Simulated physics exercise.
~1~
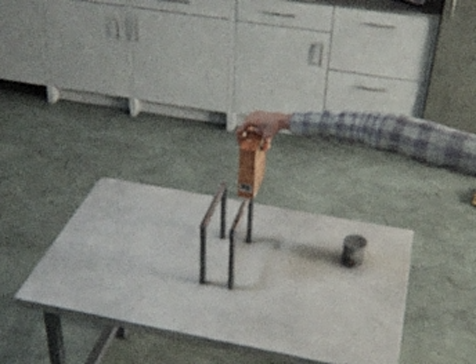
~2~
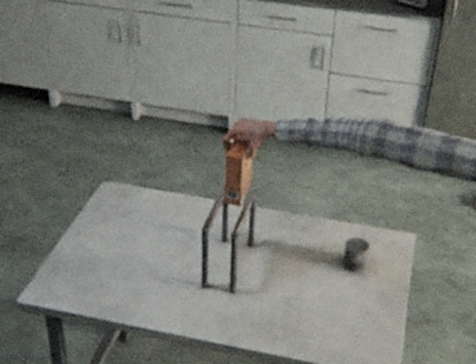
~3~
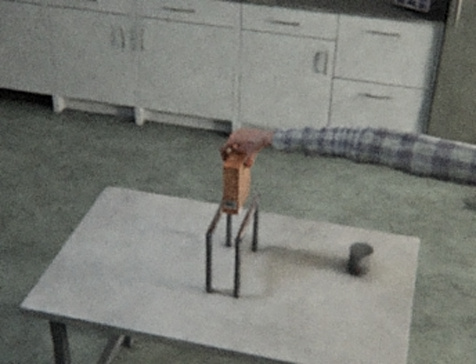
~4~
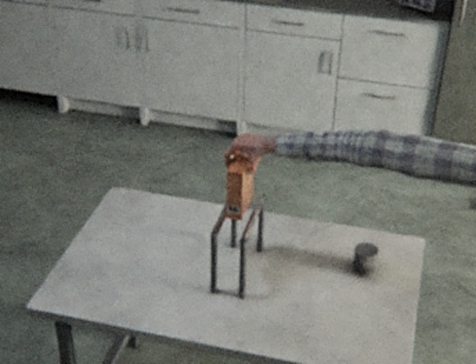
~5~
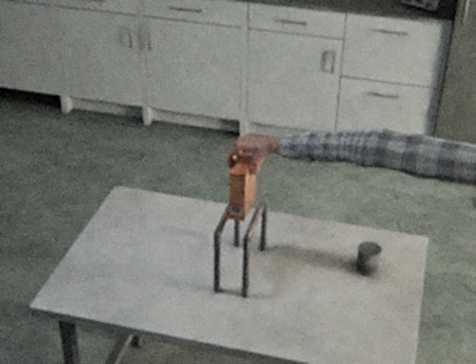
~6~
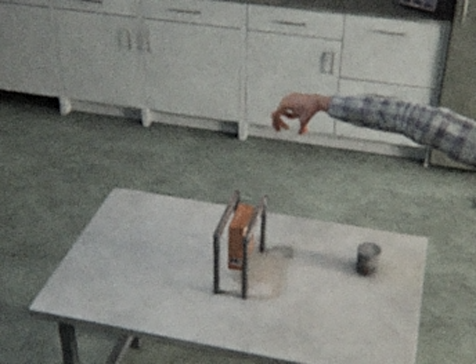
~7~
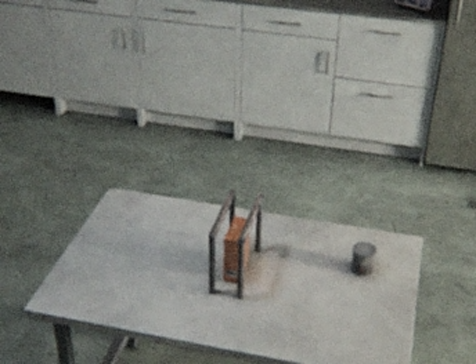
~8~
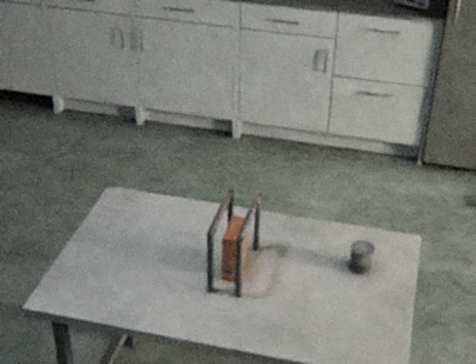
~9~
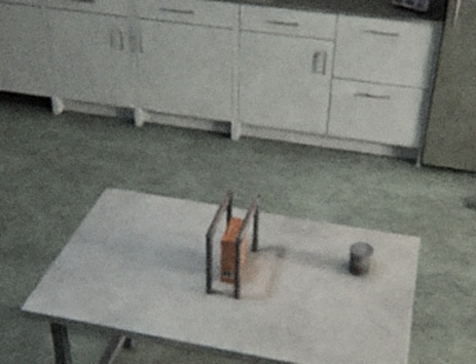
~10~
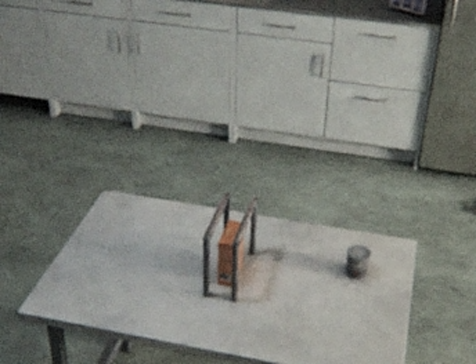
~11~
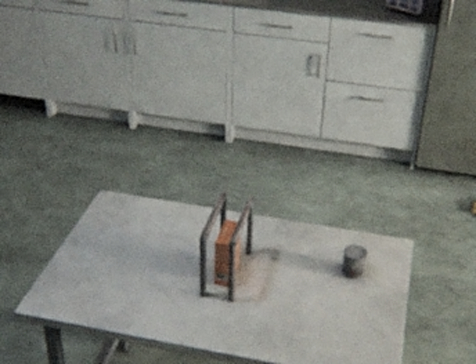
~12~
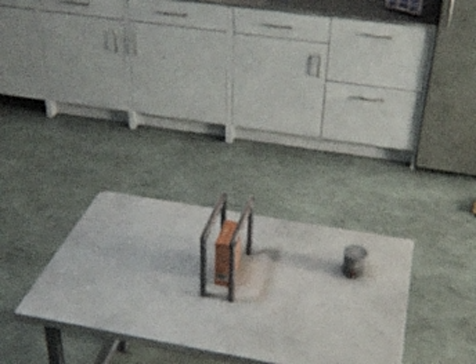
On a table in a cabinet-lined room, a hand releases an orange packet, which drops between a metal stand's rails and stays upright.
